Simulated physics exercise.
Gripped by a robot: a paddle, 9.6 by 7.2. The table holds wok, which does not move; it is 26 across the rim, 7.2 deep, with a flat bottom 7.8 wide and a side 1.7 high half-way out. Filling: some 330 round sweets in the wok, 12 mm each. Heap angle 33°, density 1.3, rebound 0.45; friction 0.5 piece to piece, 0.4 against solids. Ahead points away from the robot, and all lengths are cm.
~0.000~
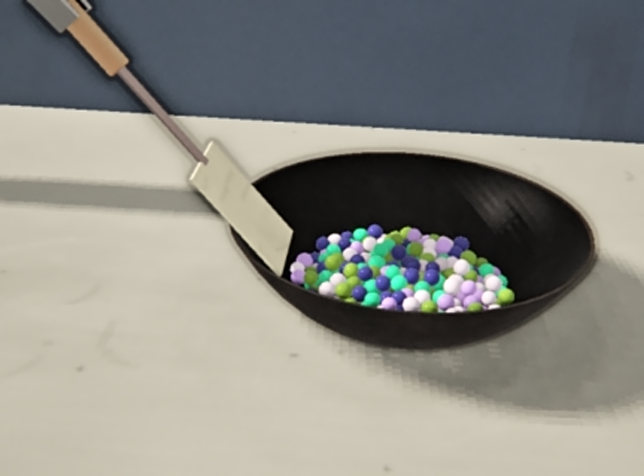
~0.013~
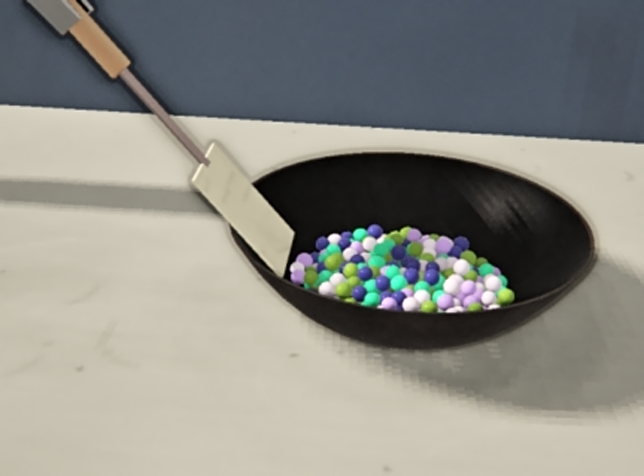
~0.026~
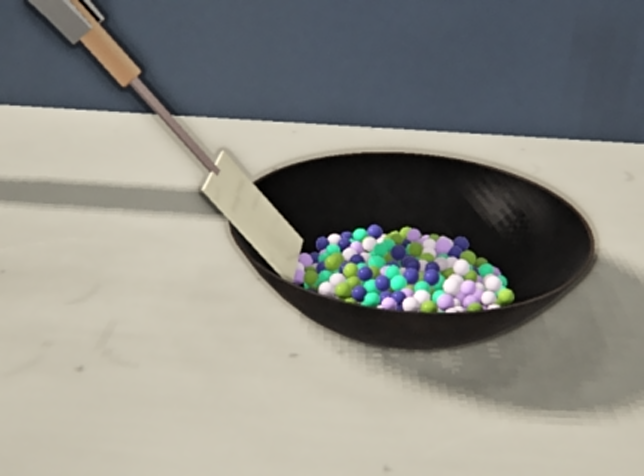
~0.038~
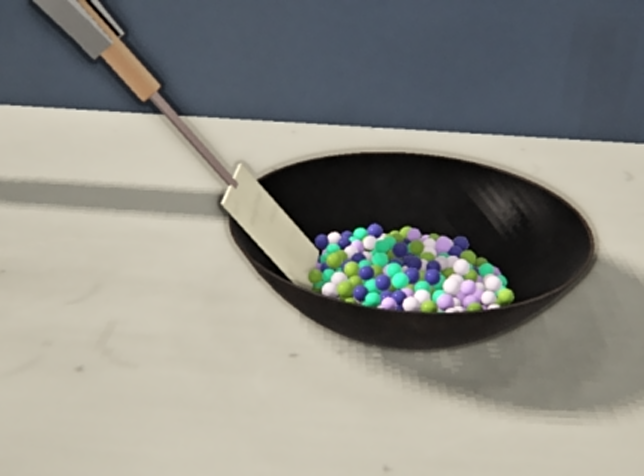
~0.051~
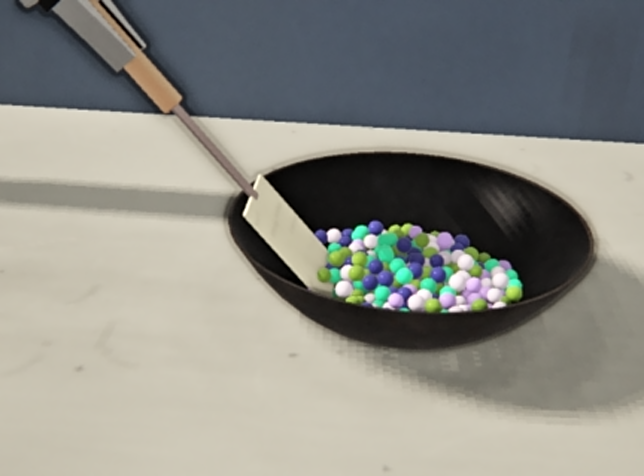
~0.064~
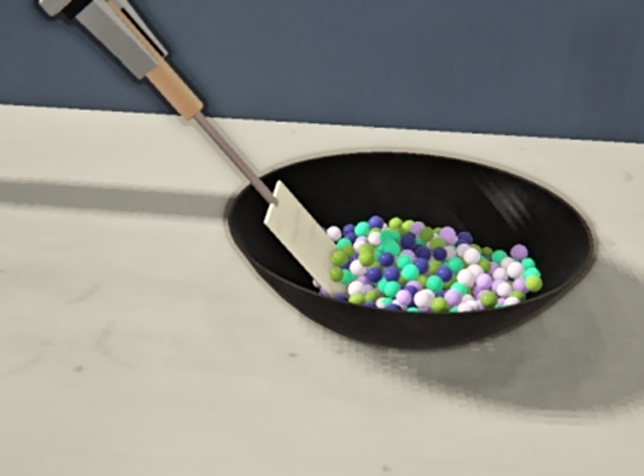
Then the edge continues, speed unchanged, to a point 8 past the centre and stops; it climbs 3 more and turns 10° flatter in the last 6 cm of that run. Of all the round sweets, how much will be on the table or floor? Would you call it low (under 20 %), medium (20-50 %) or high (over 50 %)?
I would call it medium.
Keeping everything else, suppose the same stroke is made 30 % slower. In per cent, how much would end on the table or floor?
I'd expect near 30 per cent.
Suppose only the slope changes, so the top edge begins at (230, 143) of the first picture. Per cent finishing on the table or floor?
I'd estimate close to 40 per cent.
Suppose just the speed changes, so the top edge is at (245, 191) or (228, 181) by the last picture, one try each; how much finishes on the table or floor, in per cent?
That comes to about 25 and about 0 percent, in that order.
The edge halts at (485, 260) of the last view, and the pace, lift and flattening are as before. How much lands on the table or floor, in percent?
My guess is roughly 15 percent.
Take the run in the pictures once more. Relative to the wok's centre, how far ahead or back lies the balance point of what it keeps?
Offset: About 3.5 cm, ahead.
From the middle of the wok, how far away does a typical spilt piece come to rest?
36 cm.
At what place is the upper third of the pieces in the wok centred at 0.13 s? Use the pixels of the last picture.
Near (503, 253).
After 0.09 s, sloping 49°, highest piece 8 above the table; 334 in the wok.
After 0.13 s, sloping 46°, highest piece 10 above the table; 333 in the wok, 1 on the blade or in flight.
After 0.34 s, sloping 39°, highest piece 18 above the table; 209 in the wok, 23 on the table or floor, 102 on the blade or in flight.
After 1.39 s, sloping 39°, highest piece 5 above the table; 209 in the wok, 125 on the table or floor.
In the end, 209 in the wok, 125 on the table or floor. That is 37 % on the table or floor.
